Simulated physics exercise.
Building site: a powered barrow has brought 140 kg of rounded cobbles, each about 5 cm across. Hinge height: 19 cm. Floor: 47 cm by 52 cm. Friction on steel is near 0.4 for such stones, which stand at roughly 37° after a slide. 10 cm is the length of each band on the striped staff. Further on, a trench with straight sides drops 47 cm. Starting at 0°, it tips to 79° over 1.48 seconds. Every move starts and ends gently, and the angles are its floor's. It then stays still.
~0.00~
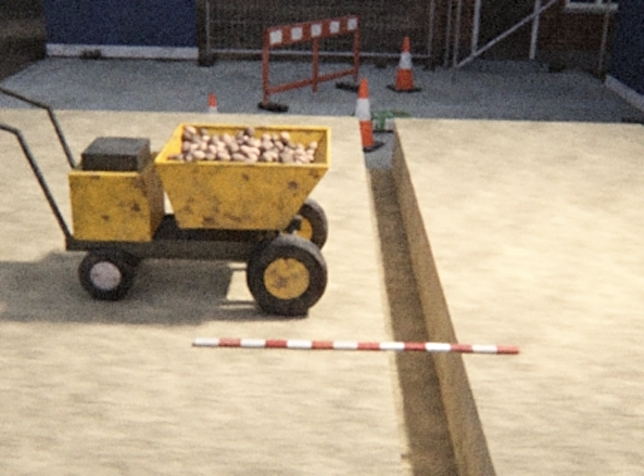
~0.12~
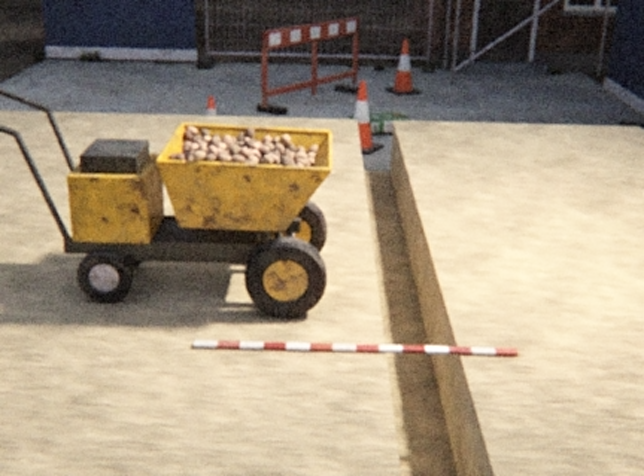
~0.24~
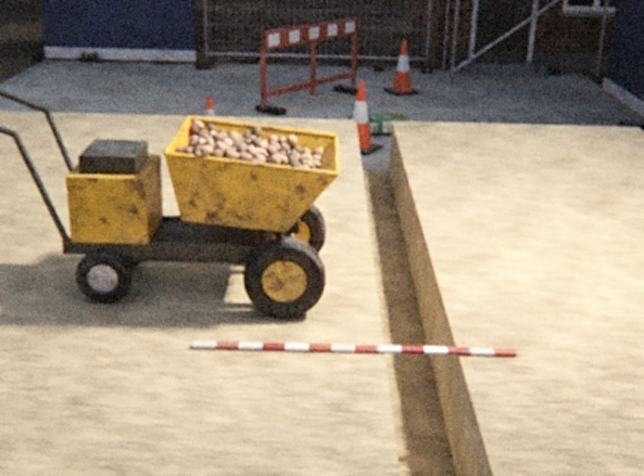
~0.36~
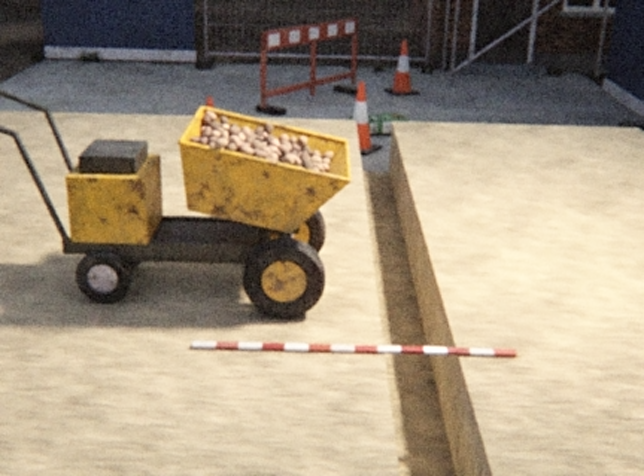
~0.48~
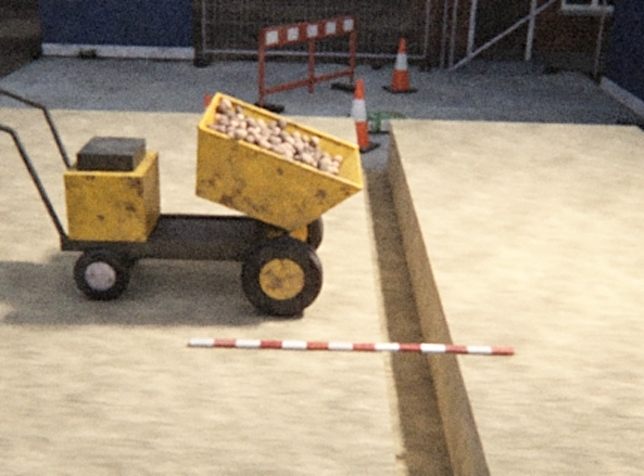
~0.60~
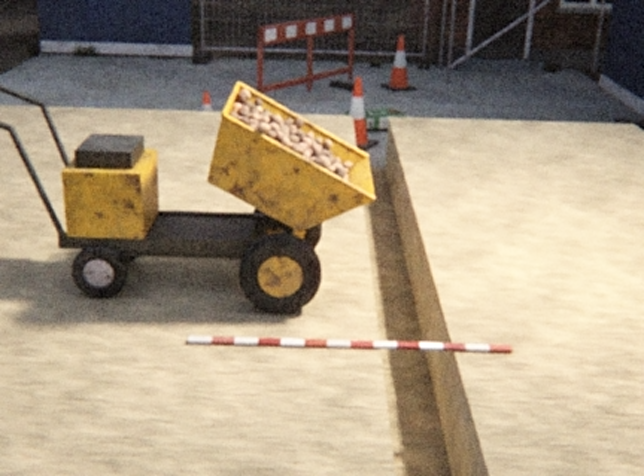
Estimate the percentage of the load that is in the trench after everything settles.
Roughly 72 per cent of the load.
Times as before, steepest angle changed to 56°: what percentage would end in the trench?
In that case around 30 percent.
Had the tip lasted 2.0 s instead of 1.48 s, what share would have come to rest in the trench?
It'd be some 75 per cent.
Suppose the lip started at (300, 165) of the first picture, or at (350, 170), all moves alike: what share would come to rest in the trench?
It comes to about 95 and 50 in a hundred.
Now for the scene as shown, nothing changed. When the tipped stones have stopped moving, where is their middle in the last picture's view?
The resting stones are centred at roughly (417, 348).
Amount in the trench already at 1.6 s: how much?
Some 35 per cent.
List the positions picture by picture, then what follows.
In the first frame, the tray is at 0°, its lip at (329, 167); the top of the load is at (220, 140).
In the second frame, lip at (331, 170), floor tilted 1°, highest stones at (214, 139); the stones move at 0.2 m/s on average.
In the third frame, lip at (338, 174), floor tilted 6°, highest stones at (213, 136); the stones move at 0.4 m/s on average.
In the fourth frame, the tray is at 12°, its lip at (350, 181); the top of the load is at (216, 127); the stones move at 0.5 m/s on average.
In the fifth frame, the tray is at 20°, its lip at (362, 189); the top of the load is at (231, 116); the stones move at 0.6 m/s on average.
In the sixth frame, lip at (374, 199), floor tilted 28°, highest stones at (247, 106); the stones move at 0.7 m/s on average.
After 1.1 s the floor is at 67°; 97 % in the tray, 3 % in the trench; the foremost stones are at (431, 266).
After 1.6 s the floor is at 79°; 42 % in the tray, 35 % in the trench, 23 % past the trench; the foremost stones are at (549, 287).
After 1.9 s the floor is at 79°; 16 % in the tray, 54 % in the trench, 30 % past the trench; the foremost stones are at (602, 286).
After 3.9 s the floor is at 79°; 0 % in the tray, 72 % in the trench, 28 % past the trench; the foremost stones are at (621, 286).
